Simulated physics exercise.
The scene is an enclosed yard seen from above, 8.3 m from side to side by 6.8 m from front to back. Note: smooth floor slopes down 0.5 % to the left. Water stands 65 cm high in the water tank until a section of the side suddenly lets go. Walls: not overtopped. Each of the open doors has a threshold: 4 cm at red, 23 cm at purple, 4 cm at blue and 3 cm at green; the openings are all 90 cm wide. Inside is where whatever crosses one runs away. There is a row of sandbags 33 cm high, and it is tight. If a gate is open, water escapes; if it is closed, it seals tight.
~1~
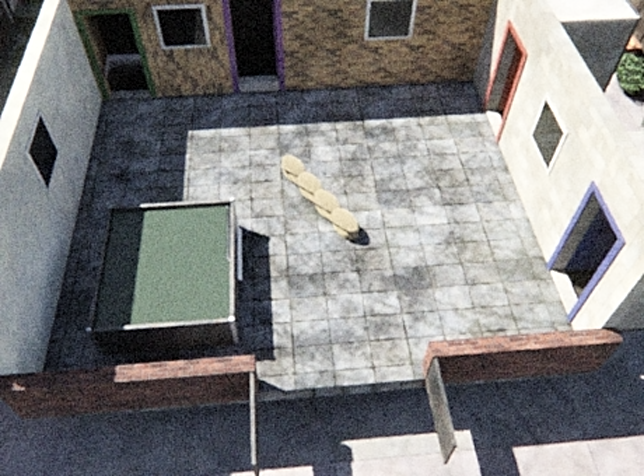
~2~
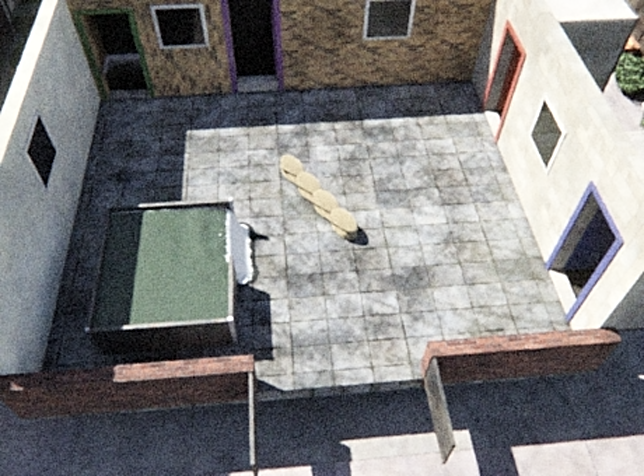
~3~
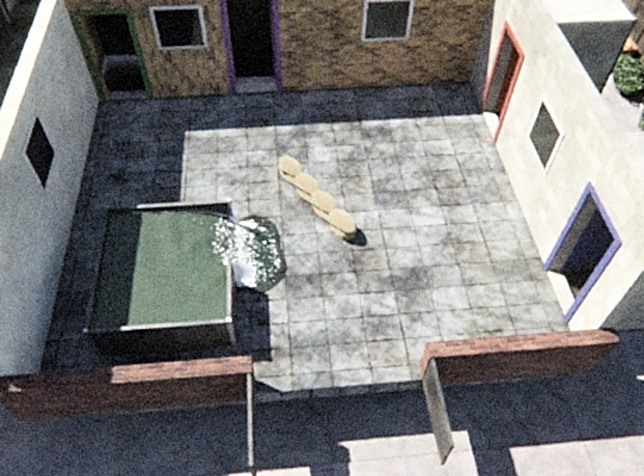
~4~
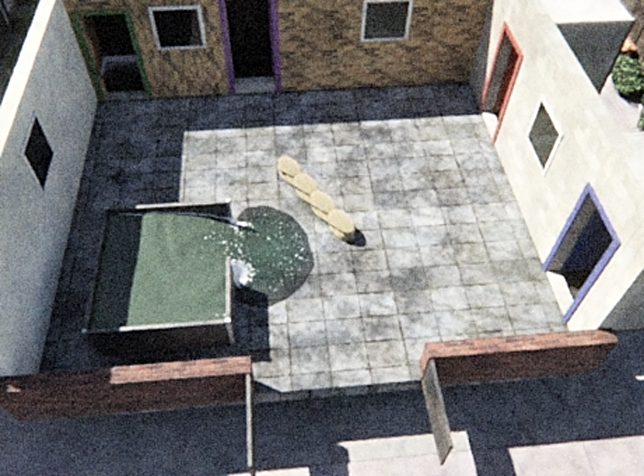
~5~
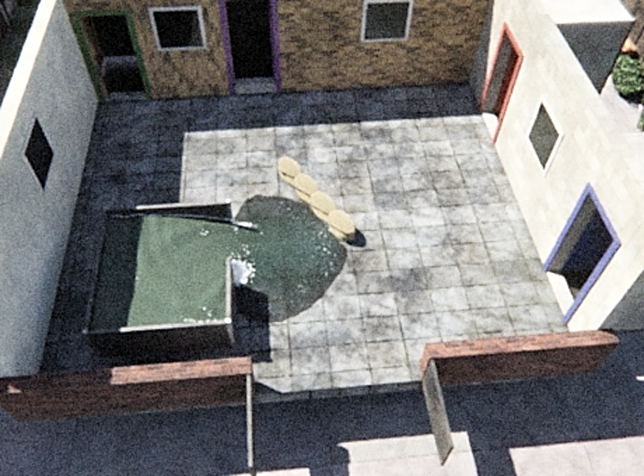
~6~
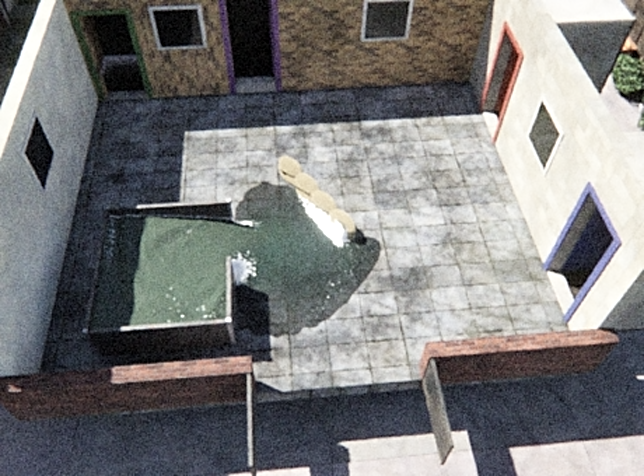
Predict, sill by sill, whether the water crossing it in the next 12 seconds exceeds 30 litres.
At the red door I expect the water to hold within the limit. At the purple door I expect the water to hold within the limit. At the blue door I expect the water to rise above the limit. At the green door I expect the water to rise above the limit.
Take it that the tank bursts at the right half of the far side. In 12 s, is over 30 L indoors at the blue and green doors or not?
Blue short, green beyond.
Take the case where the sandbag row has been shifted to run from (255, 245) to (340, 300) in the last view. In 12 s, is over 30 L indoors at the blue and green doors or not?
So the blue door comes out low enough while the green door comes out low enough.
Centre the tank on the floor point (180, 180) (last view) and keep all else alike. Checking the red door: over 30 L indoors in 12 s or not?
Against that limit: Red past it.
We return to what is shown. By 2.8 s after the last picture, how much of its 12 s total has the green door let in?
About 0%.
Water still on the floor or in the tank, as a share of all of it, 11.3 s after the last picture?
Around 74 per cent of the water.
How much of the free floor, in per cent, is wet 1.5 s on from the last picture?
Covered: Roughly 30 per cent.
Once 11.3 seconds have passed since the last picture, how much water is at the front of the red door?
About 3.0 cm deep.
Then, 0.7 s after the last picture water covers 15 % of the floor and is deepest (42 cm) near (320, 218); red door not reached, purple door not reached, blue door not reached, green door not reached.
Then, 1.5 s after the last picture water covers 30 % of the floor and is deepest (38 cm) near (321, 225); red door not reached, purple door not reached, blue door 2 cm at the sill, 3 L in, green door not reached.
Then, 2.8 s after the last picture water covers 45 % of the floor and is deepest (28 cm) near (574, 340); red door not reached, purple door 4 cm at the sill, 0 L in, blue door 18 cm at the sill, 63 L in, green door not reached.
Then, 6.3 s after the last picture water covers 70 % of the floor and is deepest (14 cm) near (321, 225); red door 3 cm at the sill, 0 L in, purple door 4 cm at the sill, 0 L in, blue door 10 cm at the sill, 210 L in, green door 9 cm at the sill, 41 L in.
Then, 11.3 s after the last picture water covers 90 % of the floor and is deepest (7 cm) near (37, 385); red door 3 cm at the sill, 0 L in, purple door 5 cm at the sill, 0 L in, blue door 5 cm at the sill, 254 L in, green door 5 cm at the sill, 82 L in.
